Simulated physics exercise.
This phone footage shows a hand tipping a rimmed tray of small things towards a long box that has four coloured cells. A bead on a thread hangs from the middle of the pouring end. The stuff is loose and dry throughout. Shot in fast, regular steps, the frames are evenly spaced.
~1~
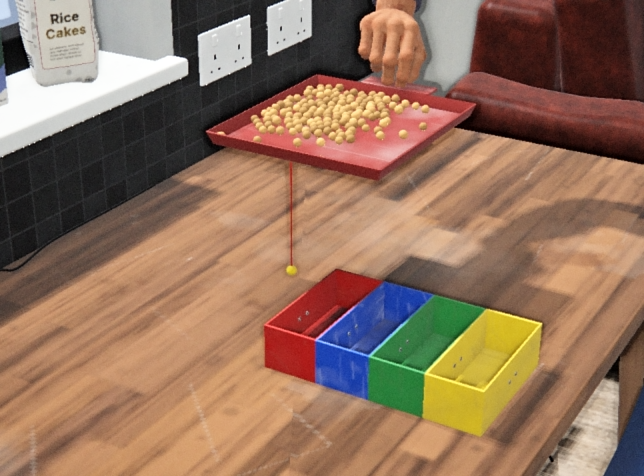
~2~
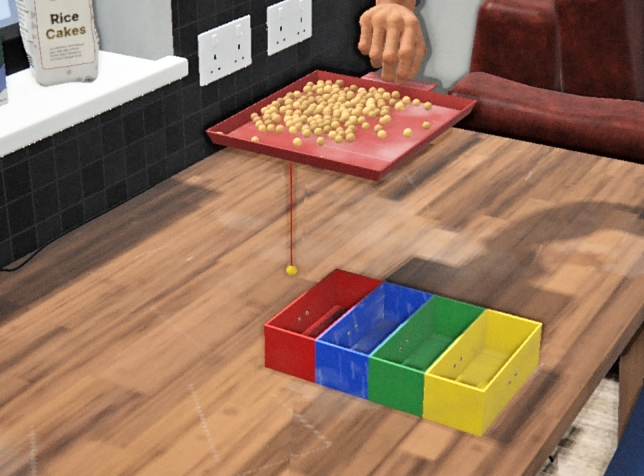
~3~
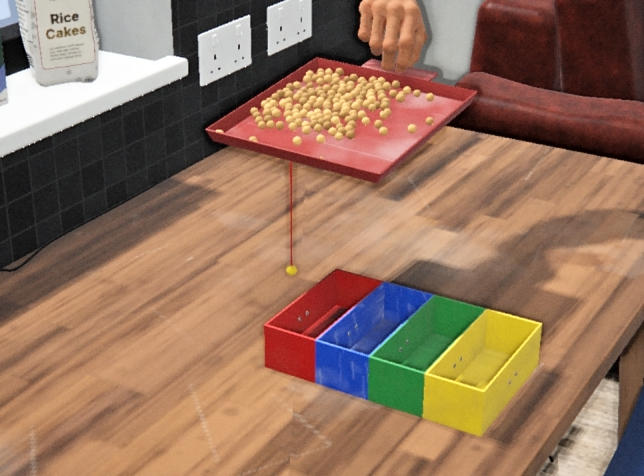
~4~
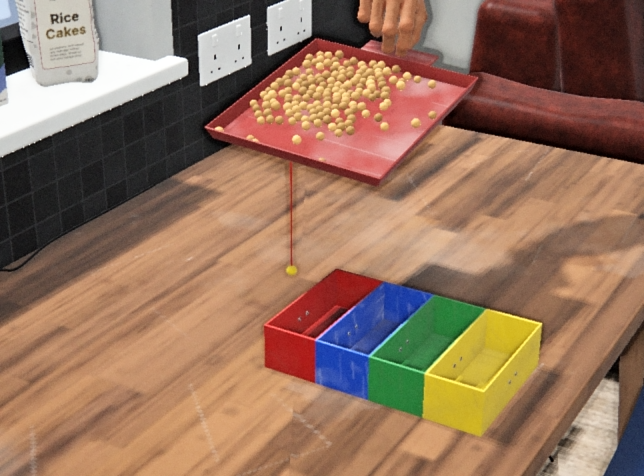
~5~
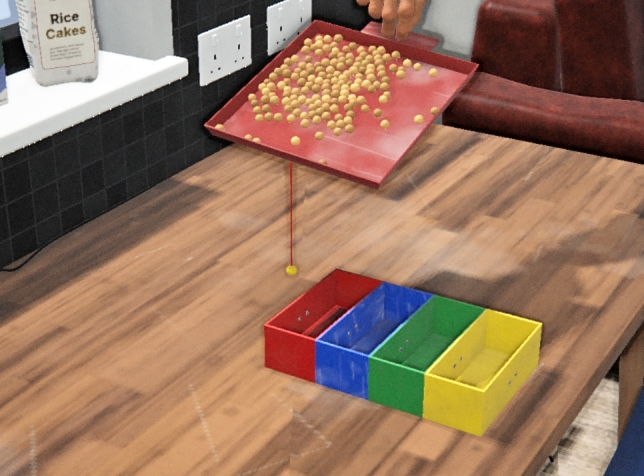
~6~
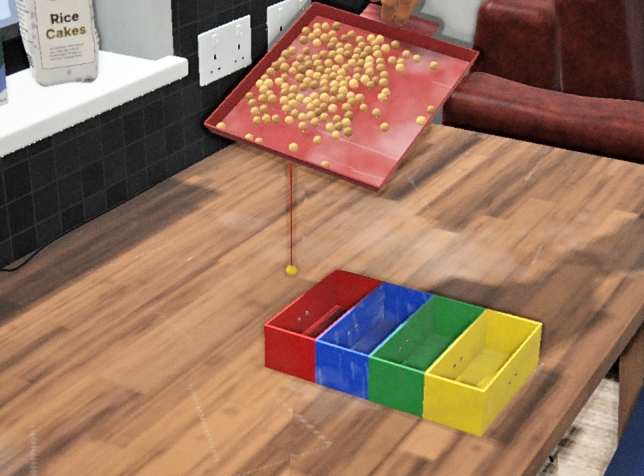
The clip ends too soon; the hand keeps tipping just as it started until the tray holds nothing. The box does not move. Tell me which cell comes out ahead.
I would say the blue cell comes out ahead.
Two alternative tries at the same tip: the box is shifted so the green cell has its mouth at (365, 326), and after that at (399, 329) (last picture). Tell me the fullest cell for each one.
Try one: Green; try two: Blue.
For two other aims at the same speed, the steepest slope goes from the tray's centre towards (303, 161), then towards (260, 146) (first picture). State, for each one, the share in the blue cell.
The share is 20 per cent in the first and 0 per cent in the second.
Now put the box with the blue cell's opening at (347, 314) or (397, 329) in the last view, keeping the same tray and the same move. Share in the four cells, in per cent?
You'd get about 90 per cent first and about 80 per cent second.
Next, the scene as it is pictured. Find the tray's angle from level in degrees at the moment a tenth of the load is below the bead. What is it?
My estimate is some 65 degrees.
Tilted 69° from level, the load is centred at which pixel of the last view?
In the last view, the load is centred near (335, 254).
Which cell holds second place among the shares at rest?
The red cell.
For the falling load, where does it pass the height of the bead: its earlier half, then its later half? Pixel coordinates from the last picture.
About (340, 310) to begin with, then about (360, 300).
Soon after the last picture, tray tipped steeply; about a third on the tray; a small part in the blue cell; a small part in the red cell; a small part in the green cell; about a third falling or outside the box.
A little later, tray tipped past a quarter turn; about half in the blue cell; about a quarter in the red cell; a small part in the green cell; a stray few in the yellow cell; about a quarter falling or outside the box.
Later still, tray tipped past a quarter turn; about half in the blue cell; about a quarter in the red cell; a small part in the green cell; a stray few in the yellow cell; about a quarter falling or outside the box.
By the end, tray tipped past a quarter turn; about half in the blue cell; about a quarter in the red cell; a small part in the green cell; a stray few in the yellow cell; about a quarter outside the box.
